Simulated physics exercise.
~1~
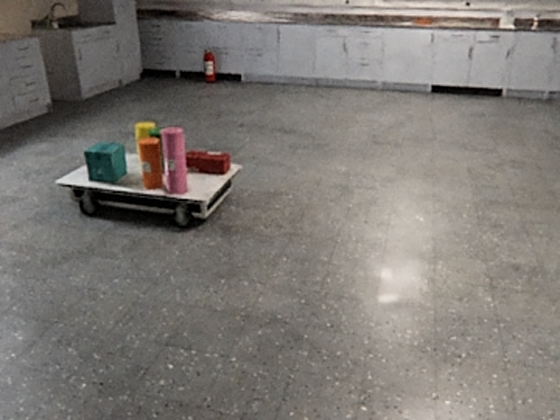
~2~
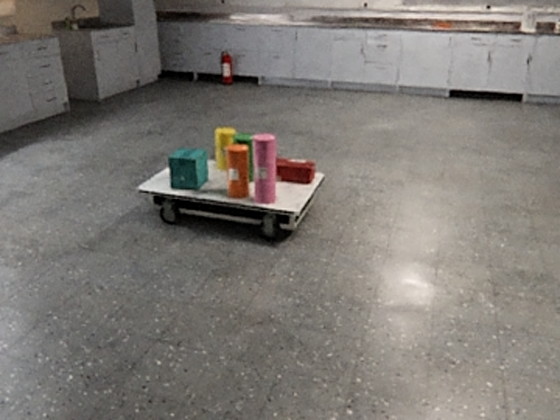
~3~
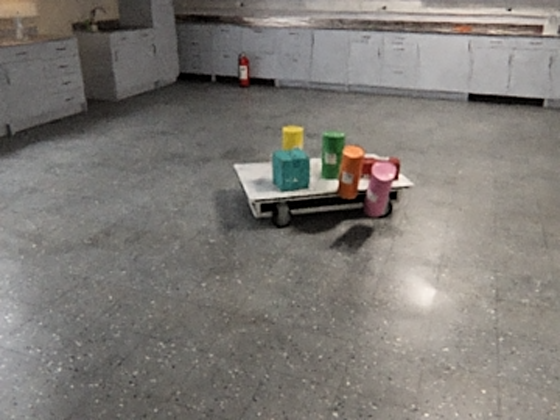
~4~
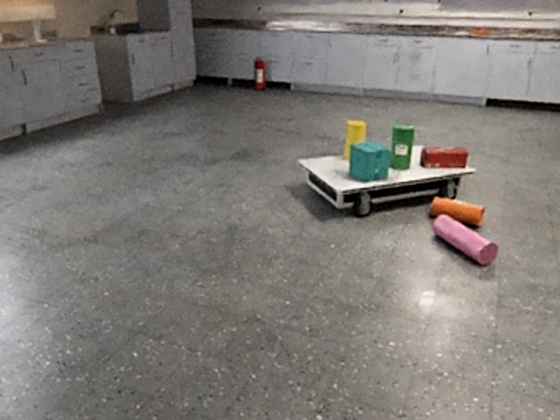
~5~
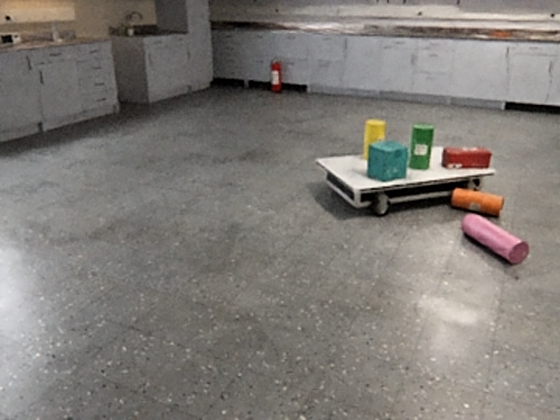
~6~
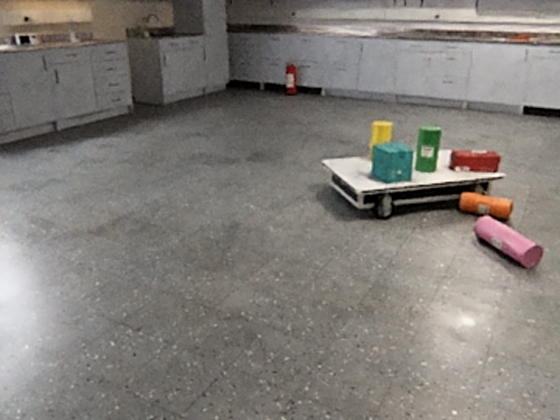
A low white cart carries a turquoise box, a red parcel and four upright canisters, yellow, green, orange and pink, across a speckled floor in a room lined with grey cabinets. It rolls toward the right and begins to turn. As it swings round, the pink and orange canisters tip over at the near edge of the deck. Both drop off and come to lie on their sides on the floor beside the cart. The cart comes to rest with the yellow and green canisters still upright aboard, along with the turquoise box and red parcel.
